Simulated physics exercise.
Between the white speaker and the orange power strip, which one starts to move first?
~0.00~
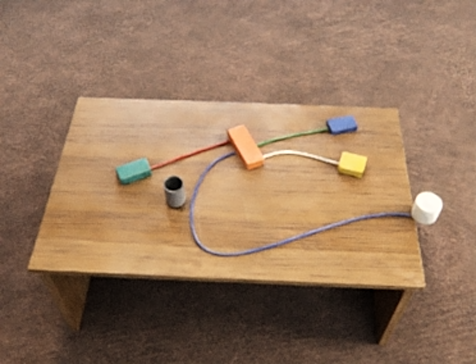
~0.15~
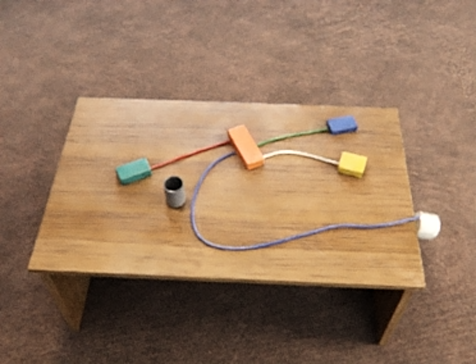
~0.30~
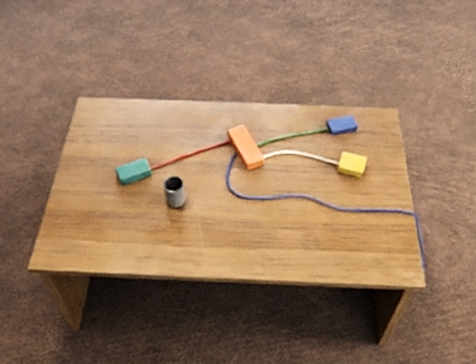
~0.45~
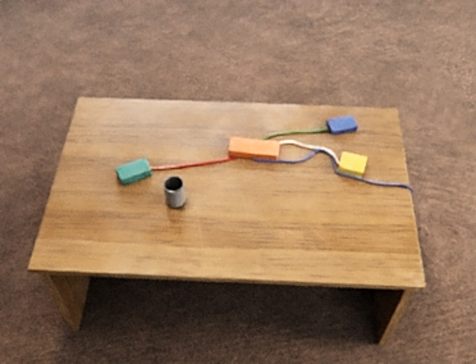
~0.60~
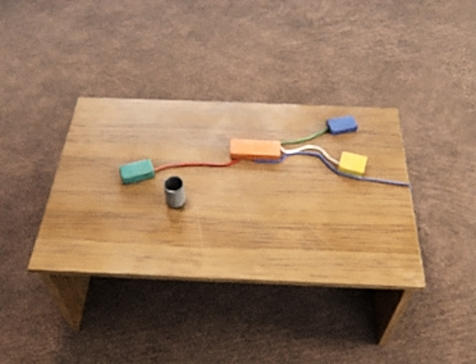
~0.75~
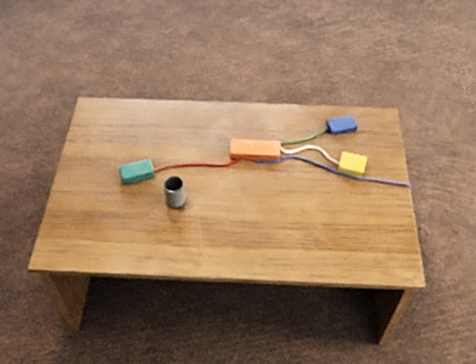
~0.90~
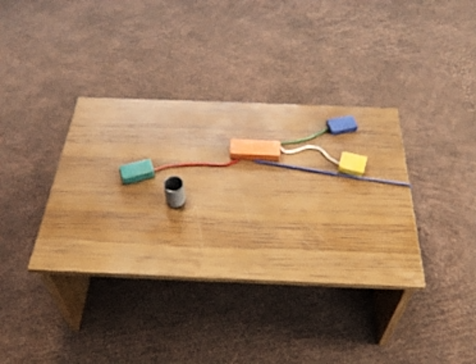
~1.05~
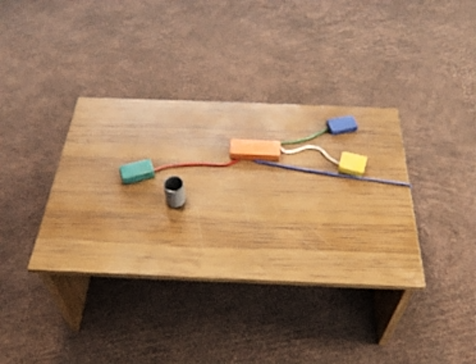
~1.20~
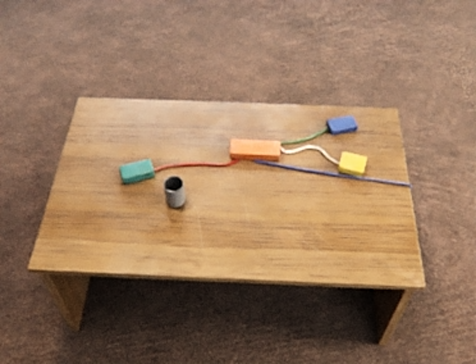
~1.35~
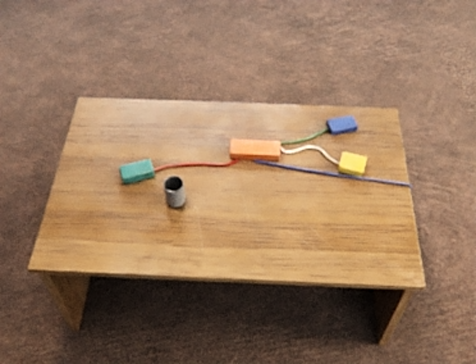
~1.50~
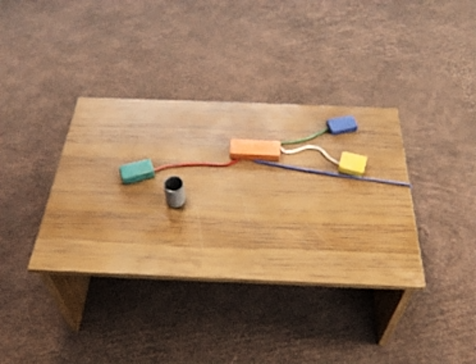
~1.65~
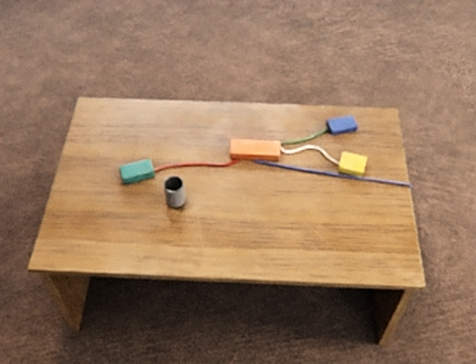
The white speaker moves first, dropping beyond the right edge of the table. The orange power strip only turns and shifts after the speaker has gone out of sight.
